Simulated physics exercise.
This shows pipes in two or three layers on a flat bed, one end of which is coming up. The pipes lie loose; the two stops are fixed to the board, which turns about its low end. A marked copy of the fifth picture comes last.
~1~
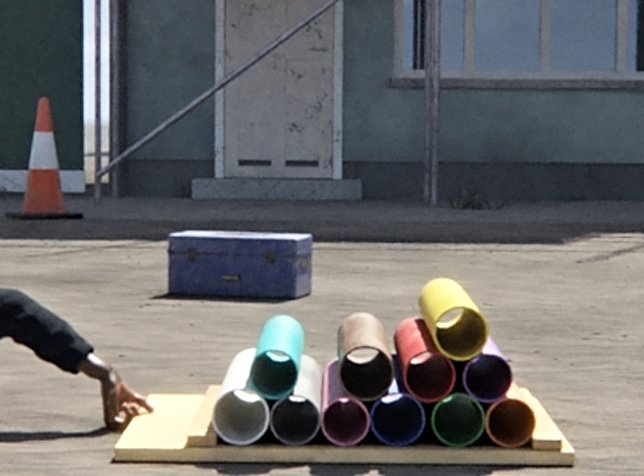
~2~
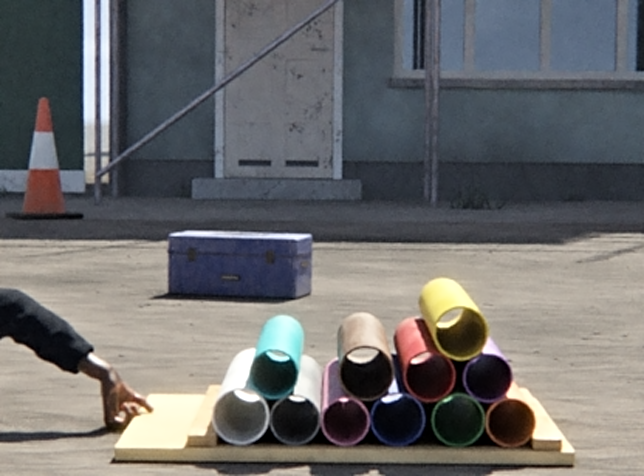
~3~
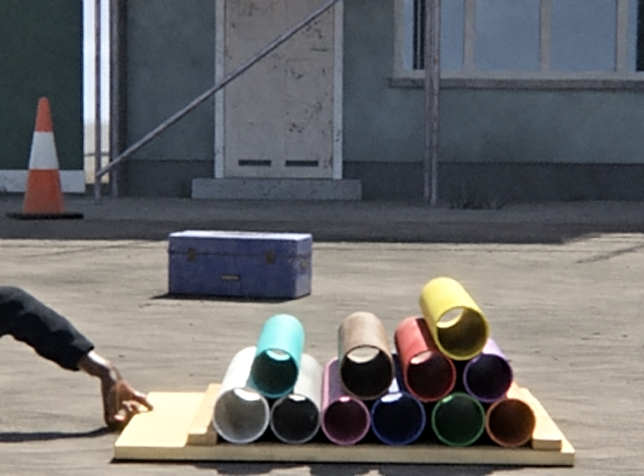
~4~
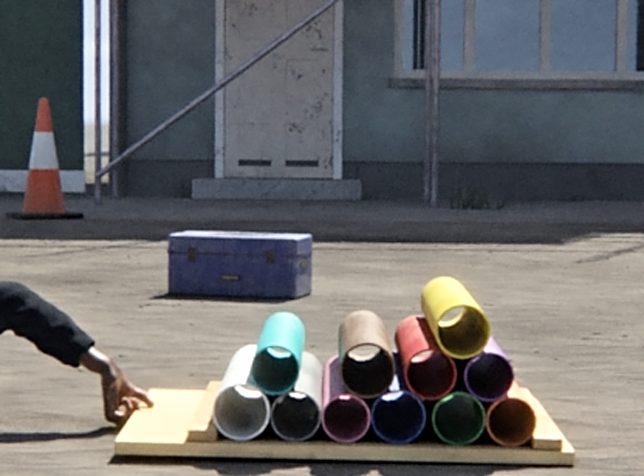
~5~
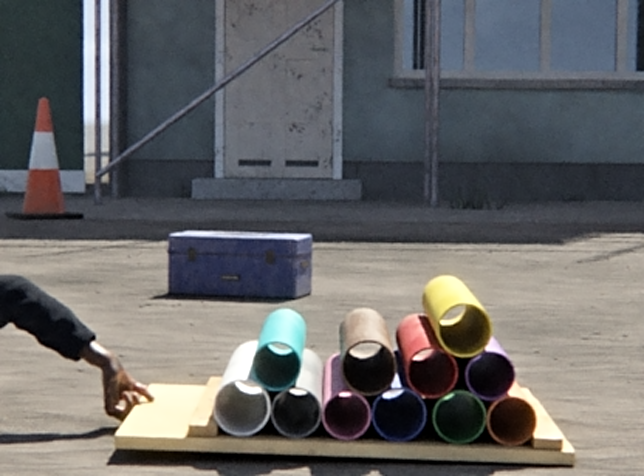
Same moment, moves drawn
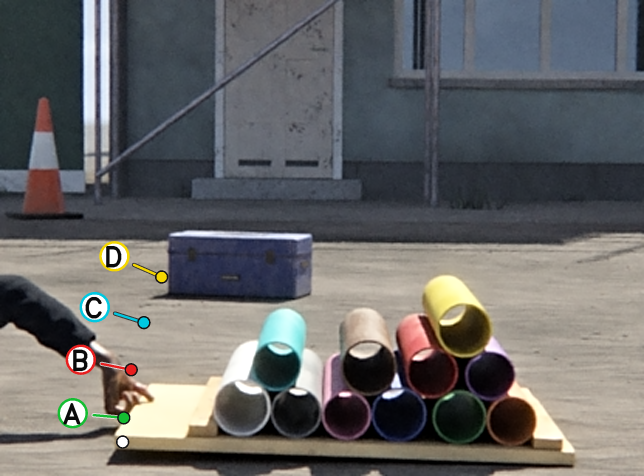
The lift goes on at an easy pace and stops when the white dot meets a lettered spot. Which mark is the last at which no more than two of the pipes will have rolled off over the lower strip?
At most to D.
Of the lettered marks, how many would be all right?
Four of them.
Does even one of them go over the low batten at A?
At A: No.
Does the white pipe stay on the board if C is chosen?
Yes, with C.
On the copy, A at (124, 418); B at (131, 369); C at (144, 323); D at (162, 277); the white dot at (123, 442).
On D. First, board at 15°.
Then, board at 23°.
Finally, board at 23°, none over the low batten.
By contrast, A none over the low batten; B none over the low batten; C none over the low batten.
